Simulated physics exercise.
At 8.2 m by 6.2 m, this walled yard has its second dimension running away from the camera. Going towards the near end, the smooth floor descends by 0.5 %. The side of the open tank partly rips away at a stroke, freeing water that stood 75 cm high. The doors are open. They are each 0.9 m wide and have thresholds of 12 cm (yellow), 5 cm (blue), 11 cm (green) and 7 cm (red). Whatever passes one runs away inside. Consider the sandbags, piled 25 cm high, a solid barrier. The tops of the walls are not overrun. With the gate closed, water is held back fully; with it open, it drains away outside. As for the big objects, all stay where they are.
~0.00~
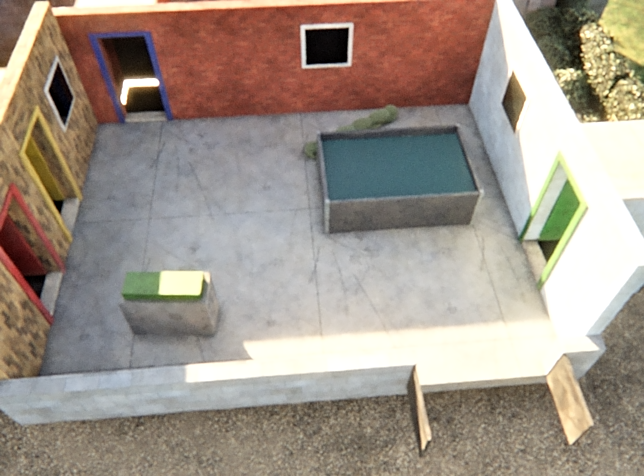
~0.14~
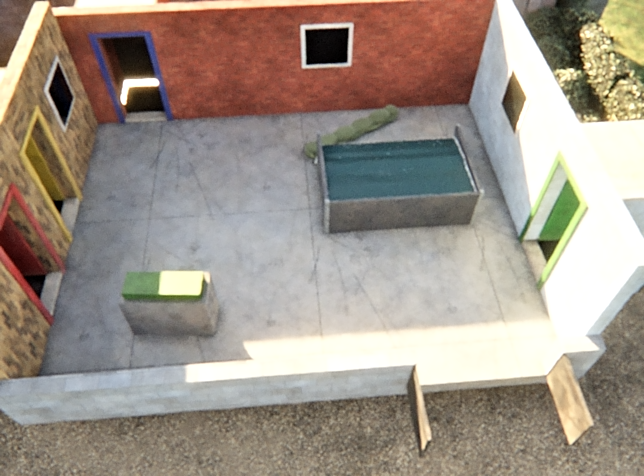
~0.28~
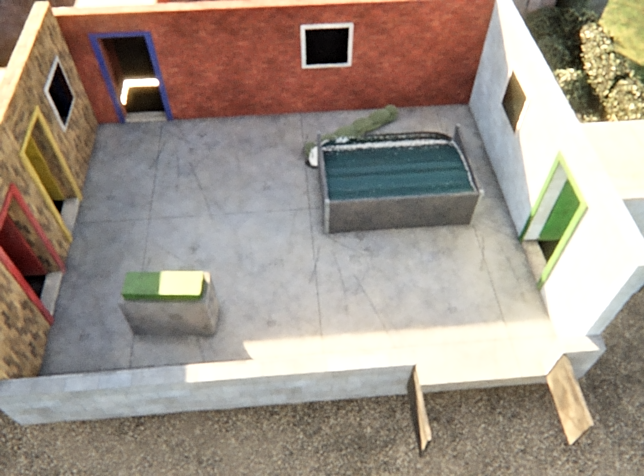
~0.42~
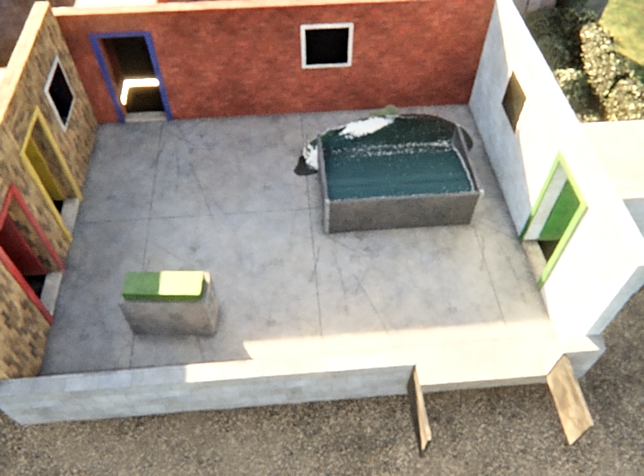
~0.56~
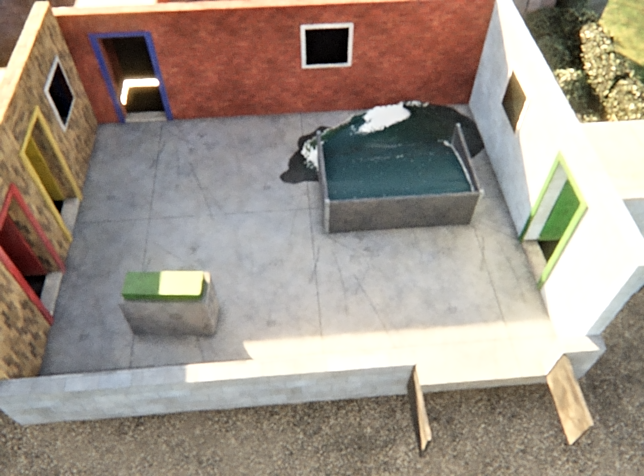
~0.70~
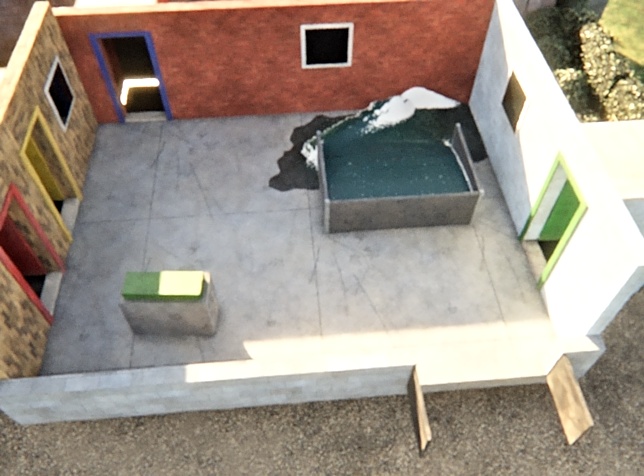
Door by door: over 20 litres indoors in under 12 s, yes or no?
Yellow door: No, blue door: No, green door: No, red door: No.
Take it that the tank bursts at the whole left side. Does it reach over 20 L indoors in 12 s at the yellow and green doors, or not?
Result against the limit at yellow: Limit broken; result at green: Limit held.
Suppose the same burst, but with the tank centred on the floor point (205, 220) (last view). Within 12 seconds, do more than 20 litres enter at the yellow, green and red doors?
So the yellow door keeps within it, the green door keeps within it and the red door keeps within it.
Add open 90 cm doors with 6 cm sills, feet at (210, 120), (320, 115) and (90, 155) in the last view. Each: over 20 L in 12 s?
Check each in turn: The first fails, the second succeeds, the third succeeds.
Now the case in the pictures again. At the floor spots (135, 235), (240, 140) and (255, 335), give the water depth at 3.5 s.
I'd read it as roughly 0, 5 and 0 cm, in that order.
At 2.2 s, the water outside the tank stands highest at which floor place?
Spot: Approx. (466, 122).
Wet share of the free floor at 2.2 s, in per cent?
About 25 per cent.
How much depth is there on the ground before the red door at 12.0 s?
The depth there is around 5.0 cm.
After 1.4 s water covers 20 % of the floor and is deepest (76 cm) near (468, 106); yellow door not reached, blue door not reached, green door not reached, red door not reached.
After 2.2 s water covers 25 % of the floor and is deepest (52 cm) near (466, 122); yellow door not reached, blue door not reached, green door not reached, red door not reached.
After 3.5 s water covers 50 % of the floor and is deepest (44 cm) near (559, 347); yellow door not reached, blue door 4 cm at the sill, 0 L in, green door 8 cm at the sill, 2 L in, red door not reached.
After 7.0 s water covers 75 % of the floor and is deepest (25 cm) near (476, 127); yellow door 6 cm at the sill, 0 L in, blue door 5 cm at the sill, 2 L in, green door 6 cm at the sill, 2 L in, red door 5 cm at the sill, 0 L in.
After 12.0 s water covers 85 % of the floor and is deepest (18 cm) near (361, 140); yellow door 2 cm at the sill, 0 L in, blue door 3 cm at the sill, 3 L in, green door 5 cm at the sill, 2 L in, red door 5 cm at the sill, 0 L in.
